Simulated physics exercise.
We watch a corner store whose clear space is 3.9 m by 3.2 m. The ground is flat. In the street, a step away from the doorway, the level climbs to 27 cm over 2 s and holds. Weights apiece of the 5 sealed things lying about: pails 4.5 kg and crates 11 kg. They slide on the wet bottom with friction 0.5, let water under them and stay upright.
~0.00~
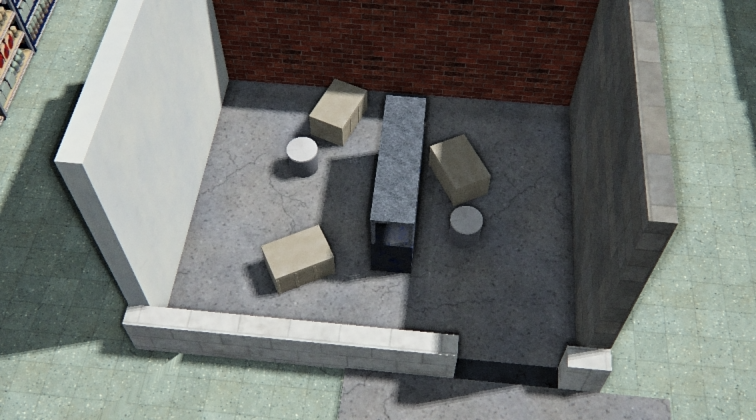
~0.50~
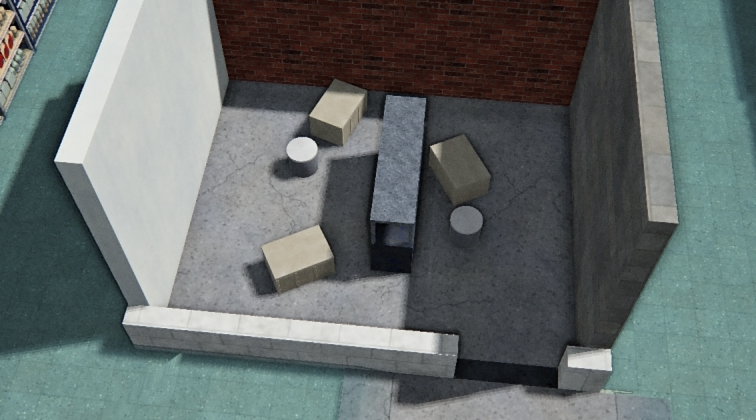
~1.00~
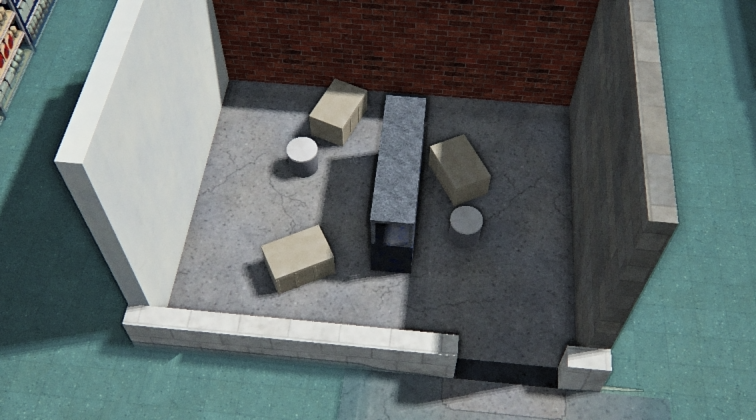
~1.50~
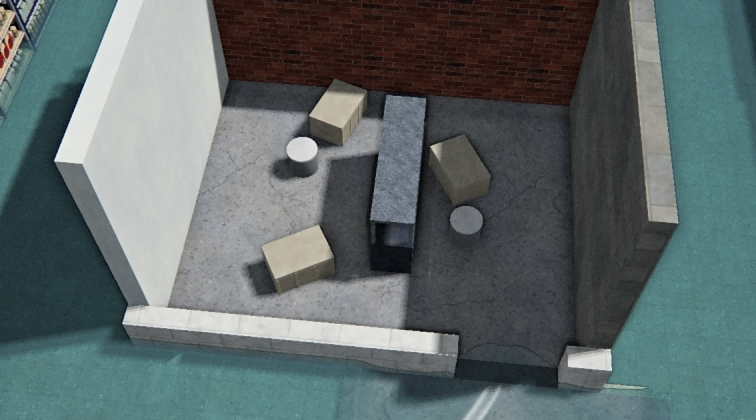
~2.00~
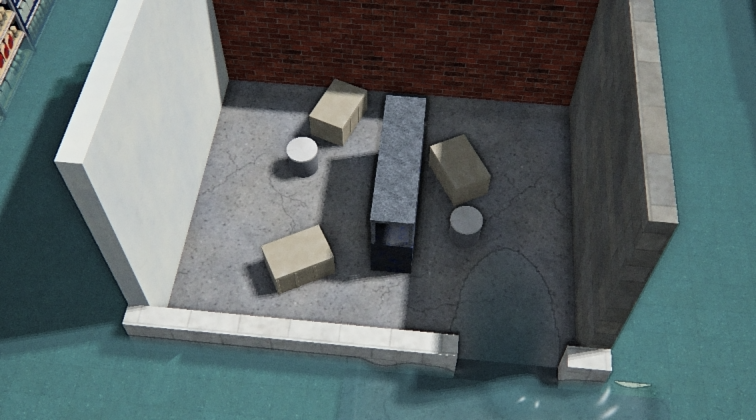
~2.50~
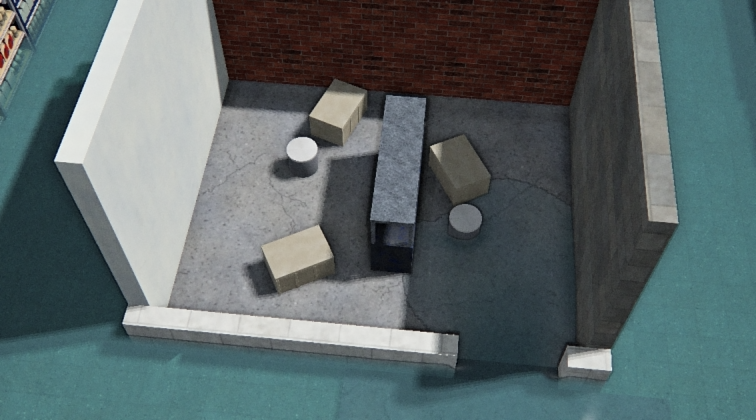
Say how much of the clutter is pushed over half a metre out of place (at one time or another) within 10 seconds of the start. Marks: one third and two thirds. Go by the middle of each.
That comes to two thirds or above.
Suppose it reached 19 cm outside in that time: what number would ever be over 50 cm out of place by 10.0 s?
In that case 3 of them.
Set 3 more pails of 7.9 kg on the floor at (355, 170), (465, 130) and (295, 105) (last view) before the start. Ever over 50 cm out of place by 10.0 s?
In turn: Short of it, past it, over.
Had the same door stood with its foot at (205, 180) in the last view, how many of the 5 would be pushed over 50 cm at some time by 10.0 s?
In that case 5 of them.
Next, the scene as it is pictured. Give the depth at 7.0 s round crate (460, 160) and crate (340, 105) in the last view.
Roughly 10 and 5 cm.
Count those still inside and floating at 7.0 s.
1 of them.
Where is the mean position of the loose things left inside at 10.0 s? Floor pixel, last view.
At about (351, 279).
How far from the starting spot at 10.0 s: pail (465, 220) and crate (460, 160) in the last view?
In that order: 140 cm, 140 cm.
After 3.5 s 1 of 5 are over 50 cm from their spots; 1 afloat.
After 4.5 s 2 of 5 are over 50 cm from their spots; 2 afloat.
After 7.0 s 4 of 5 are over 50 cm from their spots; 1 afloat.
After 10.0 s 5 of 5 are over 50 cm from their spots, and 5 have been at some point; 5 afloat.
